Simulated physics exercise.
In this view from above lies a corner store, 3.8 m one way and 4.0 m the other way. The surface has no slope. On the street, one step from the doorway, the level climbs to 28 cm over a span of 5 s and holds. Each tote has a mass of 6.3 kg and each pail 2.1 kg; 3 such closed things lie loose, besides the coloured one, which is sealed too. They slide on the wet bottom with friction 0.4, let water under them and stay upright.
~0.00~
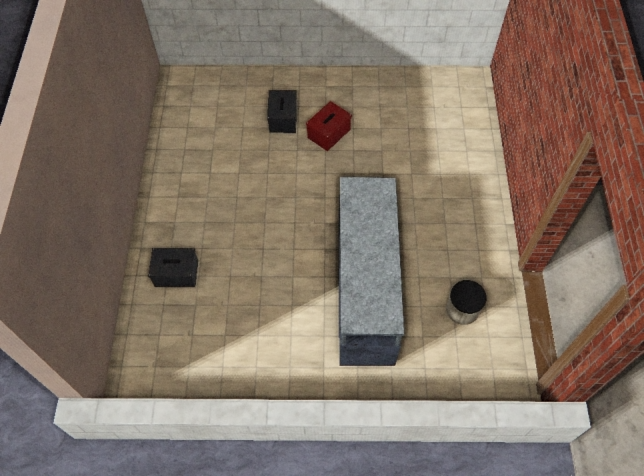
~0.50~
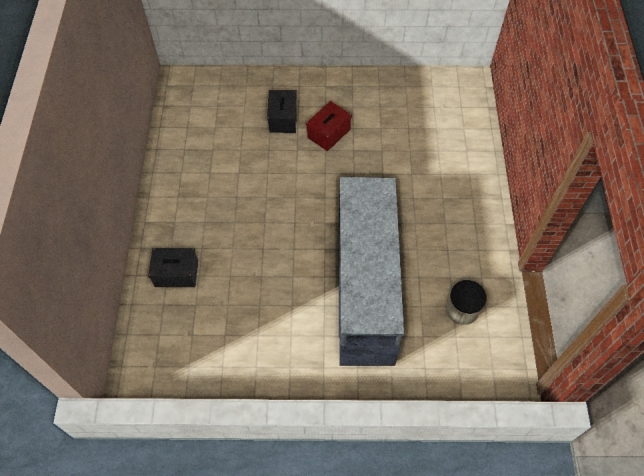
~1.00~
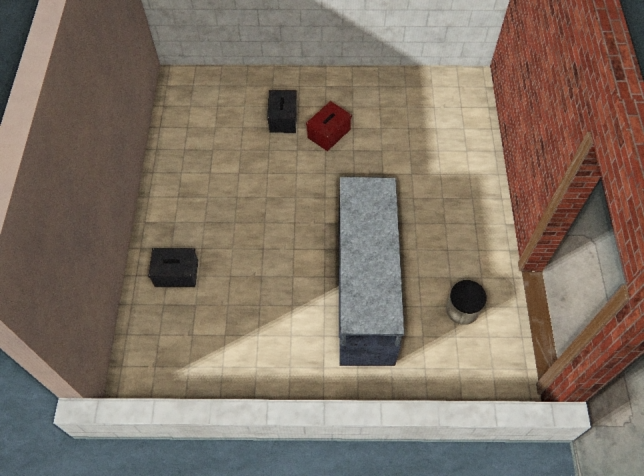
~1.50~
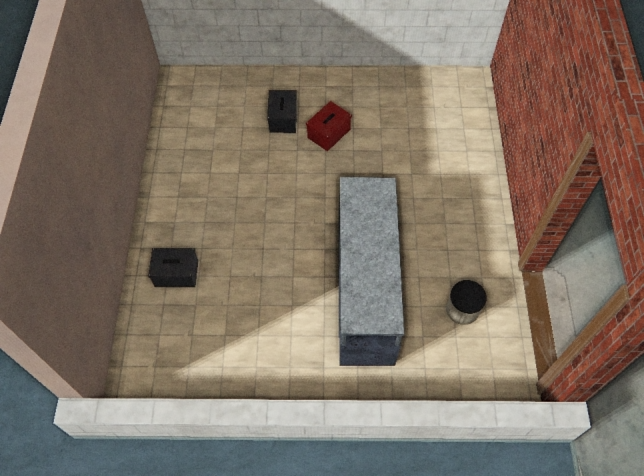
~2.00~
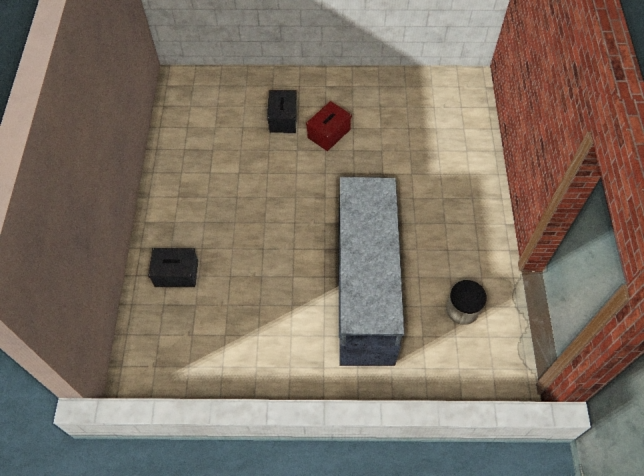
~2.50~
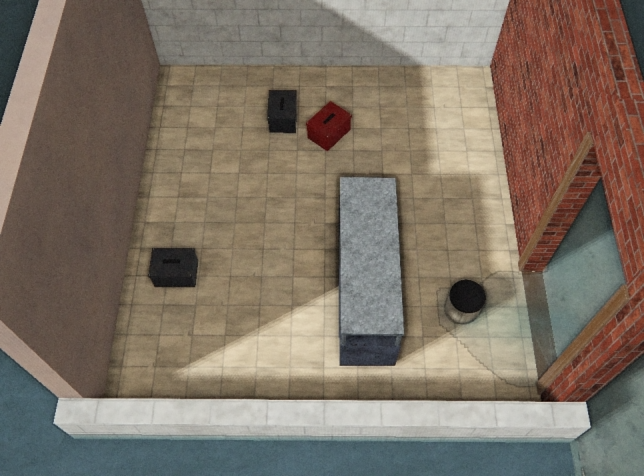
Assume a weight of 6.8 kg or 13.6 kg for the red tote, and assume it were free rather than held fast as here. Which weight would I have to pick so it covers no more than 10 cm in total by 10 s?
Pick the larger one.
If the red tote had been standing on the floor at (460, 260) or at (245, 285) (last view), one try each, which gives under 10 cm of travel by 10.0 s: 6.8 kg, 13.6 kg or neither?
Well, at the first spot no weight will do, and at the second either weight will do.
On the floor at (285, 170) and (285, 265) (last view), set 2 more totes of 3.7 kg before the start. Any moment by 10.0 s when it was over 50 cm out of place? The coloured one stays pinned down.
Note, in sequence: Not exceeded, not exceeded.
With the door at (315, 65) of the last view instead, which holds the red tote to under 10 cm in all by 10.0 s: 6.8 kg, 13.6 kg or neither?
That way, neither mass suffices.
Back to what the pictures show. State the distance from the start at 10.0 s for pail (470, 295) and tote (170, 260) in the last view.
Respectively 250 and 150 cm.
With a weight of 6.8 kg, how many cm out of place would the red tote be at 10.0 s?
Shift: About 20 cm.
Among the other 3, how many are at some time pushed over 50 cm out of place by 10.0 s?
The number is 2.
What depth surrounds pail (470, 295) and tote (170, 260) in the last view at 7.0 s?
12 and 5 cm.
After 3.5 s the red tote would be 0 cm from its start with 6.8 kg and 0 cm from its start with 13.6 kg; 0 cm of water round it then.
After 4.5 s the red tote would be 0 cm from its start with 6.8 kg and 0 cm from its start with 13.6 kg; 0 cm of water round it then.
After 7.0 s the red tote would be 1 cm from its start with 6.8 kg and 0 cm from its start with 13.6 kg; 3 cm of water round it then.
After 10.0 s the red tote would be 24 cm from its start with 6.8 kg and 1 cm from its start with 13.6 kg; 8 cm of water round it then.
